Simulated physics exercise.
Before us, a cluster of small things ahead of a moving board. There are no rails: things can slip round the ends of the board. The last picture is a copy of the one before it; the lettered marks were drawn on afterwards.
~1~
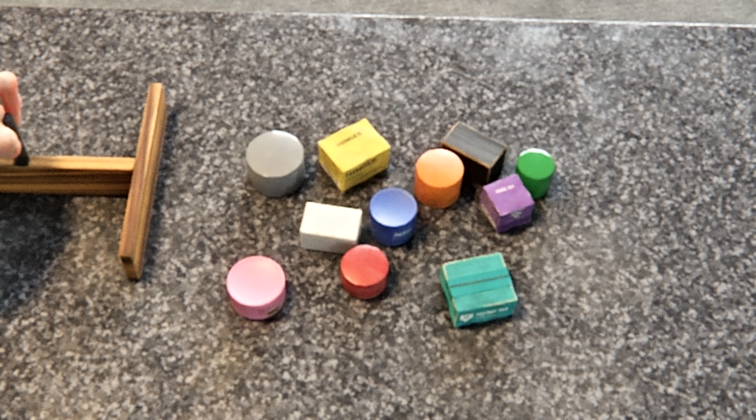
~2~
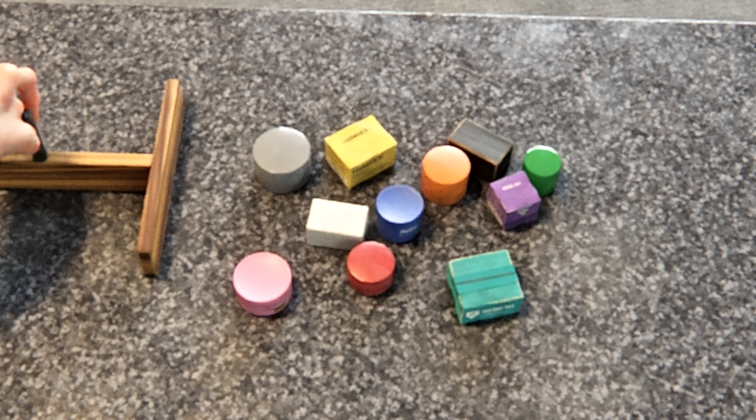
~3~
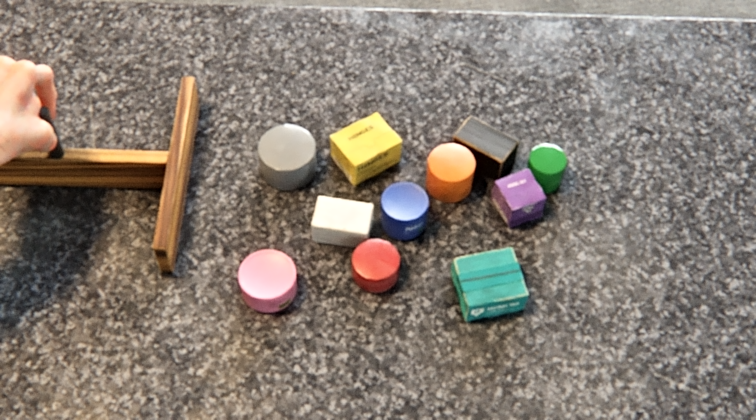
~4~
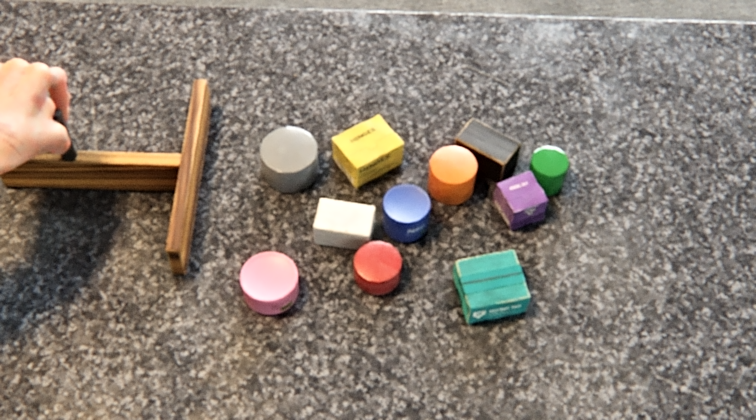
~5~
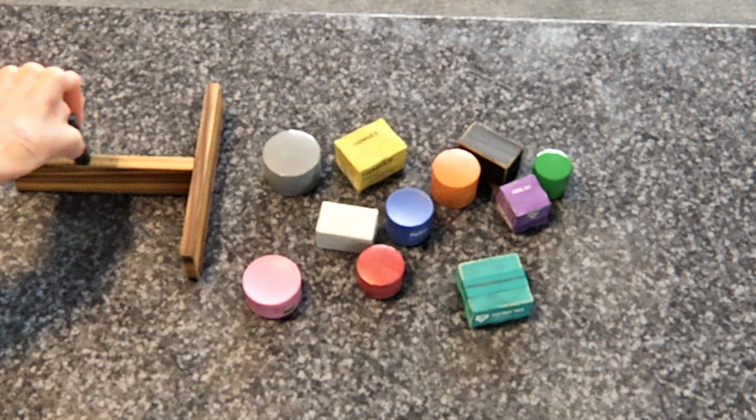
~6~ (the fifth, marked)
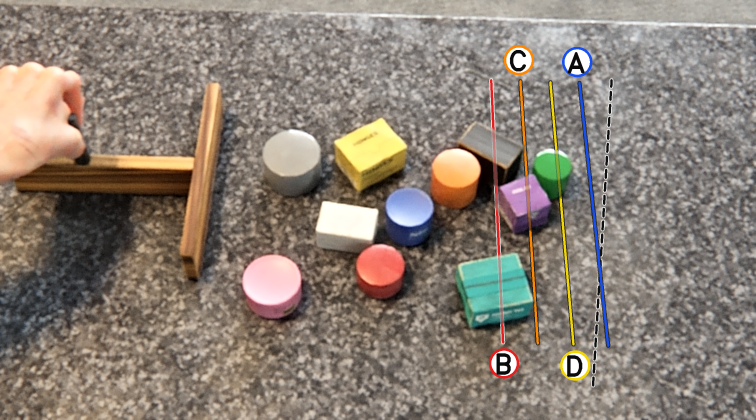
Wooden T-shaped board sliding slowly right across a speckled surface, pushed by a hand, towards a still cluster of colourful tubs and blocks.
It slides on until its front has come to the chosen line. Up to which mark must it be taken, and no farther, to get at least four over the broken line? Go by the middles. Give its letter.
At least to D.
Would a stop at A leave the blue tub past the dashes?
By then, yes.
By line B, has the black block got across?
No.
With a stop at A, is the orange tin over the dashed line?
Yes.
On the marked copy, A at (593, 203); B at (497, 200); C at (528, 201); D at (561, 202); the dashed line at (603, 217).
Following D. Soon after the start, board (330, 167); green pot (550, 175); purple packet (523, 205); none across.
Later, board (460, 171); green pot (573, 174); purple packet (569, 207); none across.
In the end, board (562, 174); purple packet (661, 218); blue tub (649, 250); five across.
As for the rest, A gets eight across, but is farther than needed; B gets none across; C gets only three across.
